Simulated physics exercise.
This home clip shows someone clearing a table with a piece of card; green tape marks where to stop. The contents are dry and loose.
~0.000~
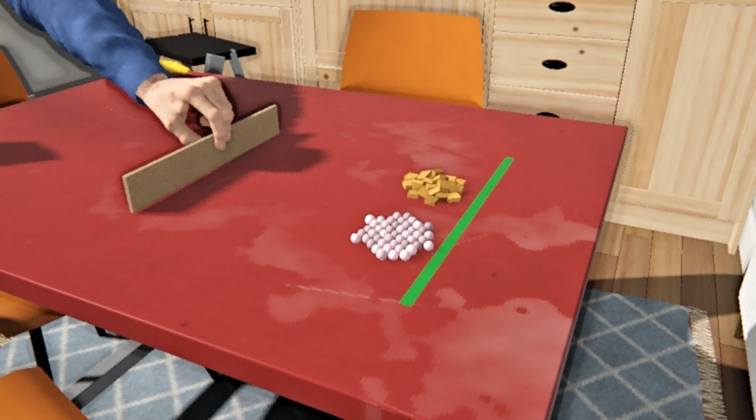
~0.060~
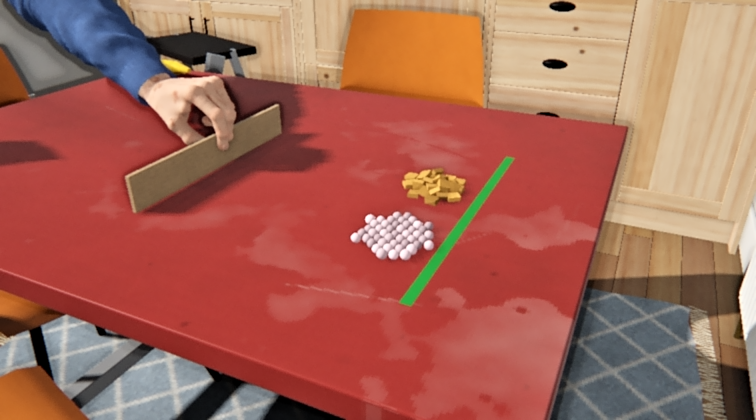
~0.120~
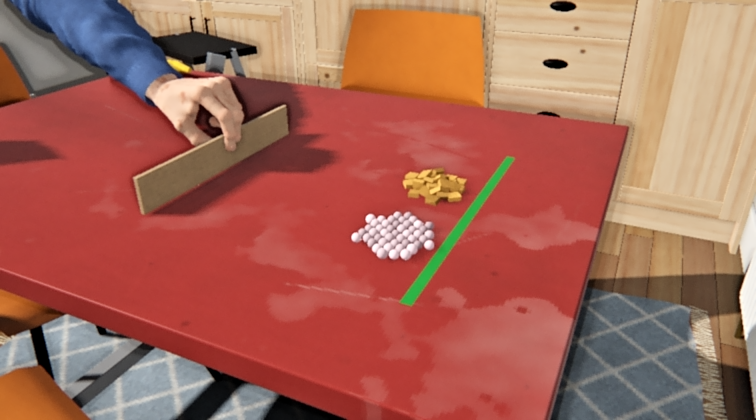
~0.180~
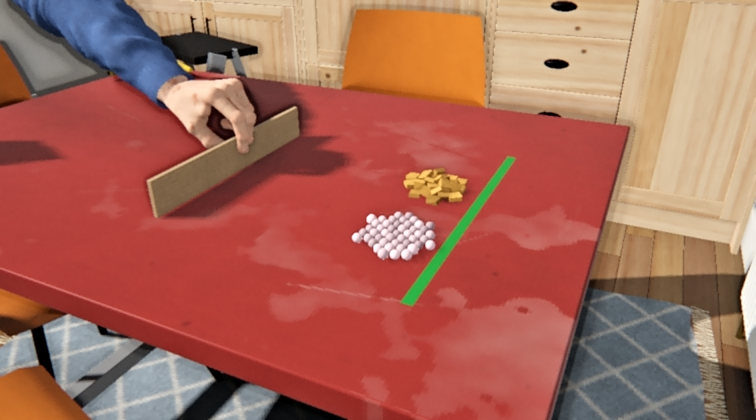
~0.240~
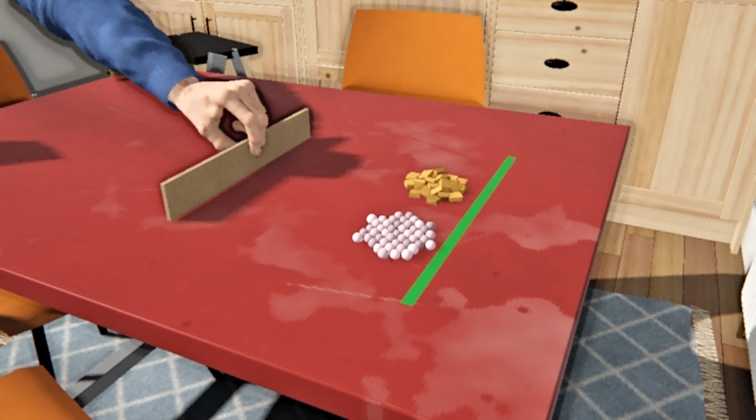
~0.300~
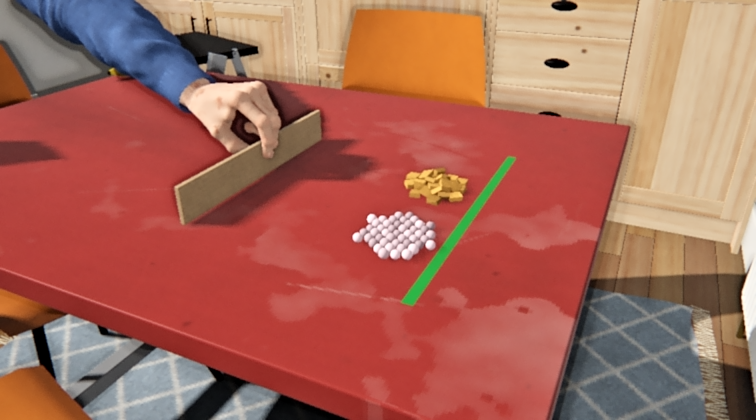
A piece of card, held upright by a hand in a blue sleeve, slid slowly rightward across the red table toward white beads and golden pieces, which stayed still beside a green strip.
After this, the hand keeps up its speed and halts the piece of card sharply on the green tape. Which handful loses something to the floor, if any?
One by one: The nearer handful ends up partly off. The farther handful ends up fully on.
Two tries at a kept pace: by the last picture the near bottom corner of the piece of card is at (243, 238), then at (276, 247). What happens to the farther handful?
Well, the first time it doesn't fall at all, the second time it sheds some bits below.
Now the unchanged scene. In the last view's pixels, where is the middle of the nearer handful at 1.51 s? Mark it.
The middle is roughly at pixel (546, 265).
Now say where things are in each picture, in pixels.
In the first picture, piece of card (141, 187), at rest; green tape (507, 163), well back from the edge; edge at (596, 245); nearer handful (396, 235), some sugar pearls; farther handful (431, 190), some cereal squares.
In the second picture, piece of card (143, 187); farther handful (432, 189).
In the third picture, piece of card (152, 189); nearer handful (396, 234).
In the fourth picture, piece of card (165, 192); farther handful (433, 189).
In the fifth picture, piece of card (178, 195); nearer handful (397, 234).
In the sixth picture, piece of card (192, 198); green tape (509, 162); edge at (598, 244); nearer handful (397, 234); farther handful (433, 189).
By 0.76 s, piece of card still moving, near (365, 161); nearer handful all on the table, its front near (431, 245); farther handful all on the table, its front near (455, 197).
By 1.23 s, piece of card stopped at the green tape; nearer handful all on the table, its front near (509, 257); farther handful all on the table, its front near (536, 204).
By 1.51 s, piece of card stopped at the green tape; nearer handful all on the table, its front near (581, 270); farther handful all on the table, its front near (535, 214).
When it is over (2.4 s), piece of card stopped at the green tape; nearer handful the larger part over the edge; farther handful all on the table, its front near (535, 214).
